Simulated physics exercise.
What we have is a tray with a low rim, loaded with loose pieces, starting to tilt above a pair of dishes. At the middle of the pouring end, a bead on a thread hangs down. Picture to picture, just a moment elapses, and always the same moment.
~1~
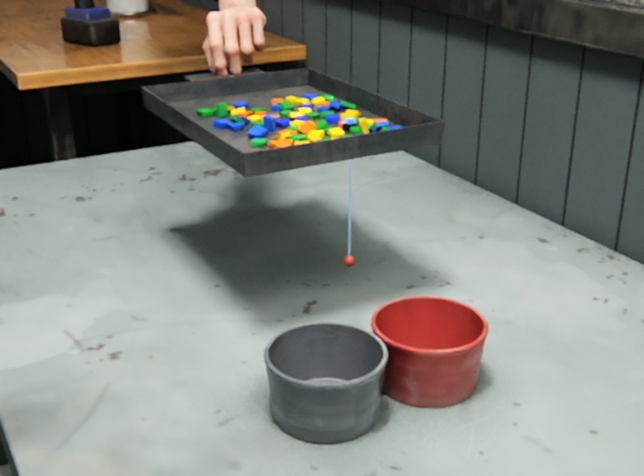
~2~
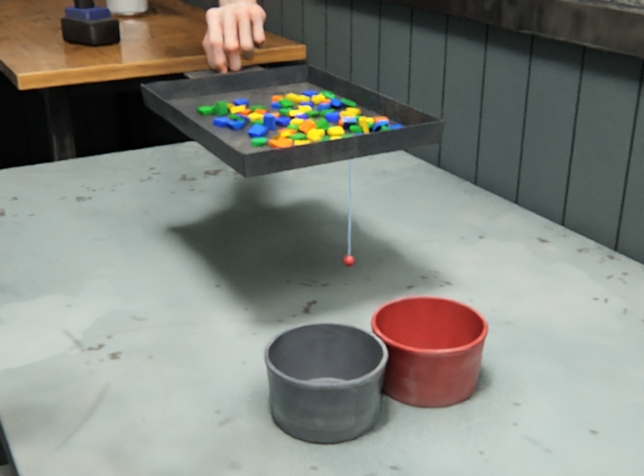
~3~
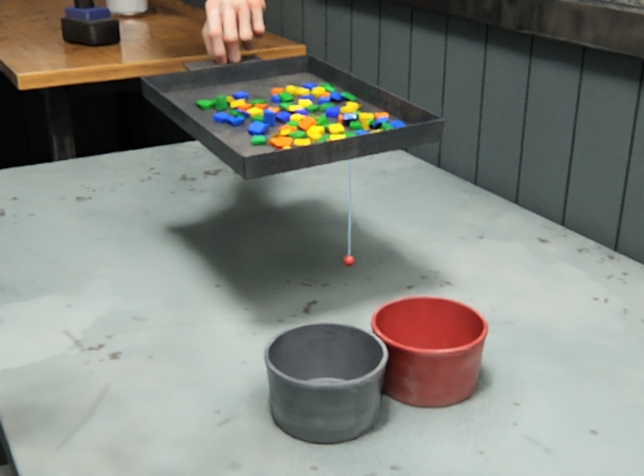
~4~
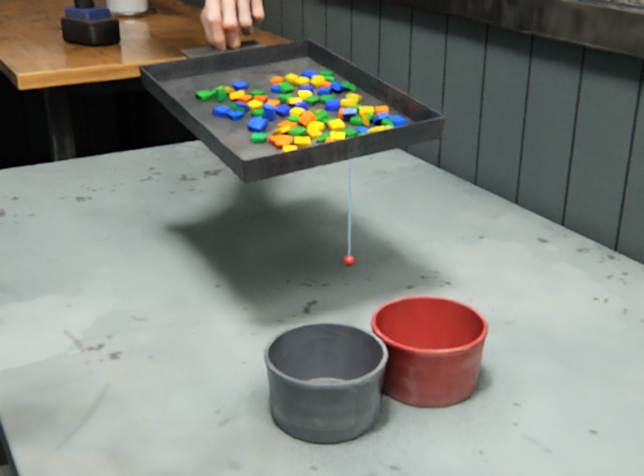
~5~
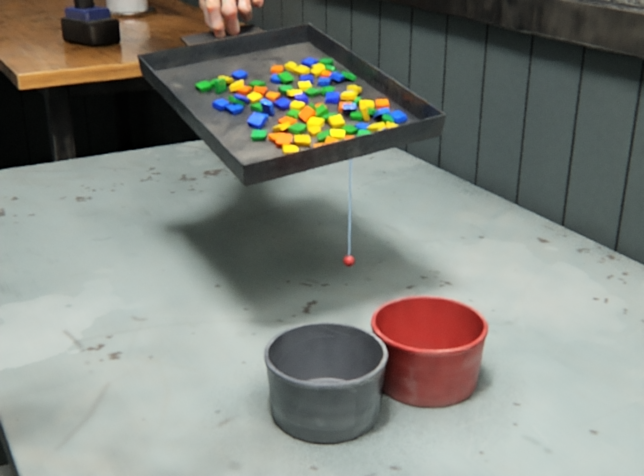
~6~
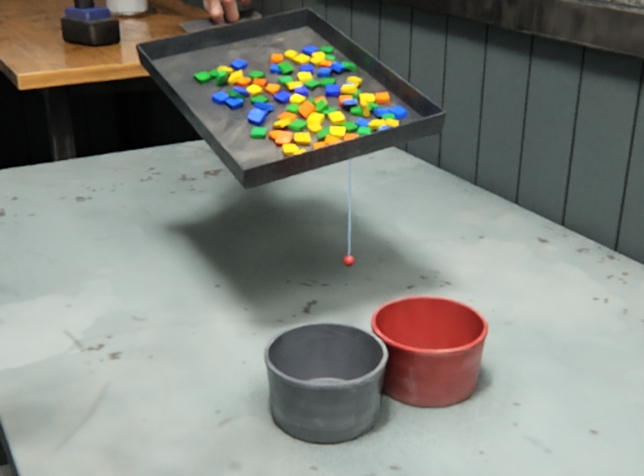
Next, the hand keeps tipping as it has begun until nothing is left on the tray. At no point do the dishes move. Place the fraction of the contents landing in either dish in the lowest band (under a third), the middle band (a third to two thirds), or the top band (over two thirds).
The catch stays below a third.
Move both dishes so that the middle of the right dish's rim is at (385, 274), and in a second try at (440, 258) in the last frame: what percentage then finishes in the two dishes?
In order, 80 % and 10 %.
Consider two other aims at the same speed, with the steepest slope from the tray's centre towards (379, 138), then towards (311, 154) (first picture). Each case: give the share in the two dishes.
In turn, 0 percent and then 20 percent.
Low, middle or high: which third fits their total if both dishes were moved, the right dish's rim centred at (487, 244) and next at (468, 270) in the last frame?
First attempt: Below one third; second attempt: Less than a third.
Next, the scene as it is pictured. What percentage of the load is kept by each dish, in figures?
In the left dish you'd find about 0 % of the load, and in the right dish about 0 %.
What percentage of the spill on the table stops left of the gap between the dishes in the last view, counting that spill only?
I'd say some 100 in a hundred.
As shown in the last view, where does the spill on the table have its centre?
At about (285, 359).
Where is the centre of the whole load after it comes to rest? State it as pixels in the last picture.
Close to (288, 358), more or less.
Soon, tray tipped steeply; all on the tray.
A while on, tray tipped right over; nearly all on the tray; a stray few outside both; a stray few in the air.
Towards the end, tray tipped past a quarter turn; a stray few in the left dish; a small part in the right dish; nearly all outside both.
Finally, tray tipped past a quarter turn; a stray few in the left dish; a small part in the right dish; nearly all outside both.
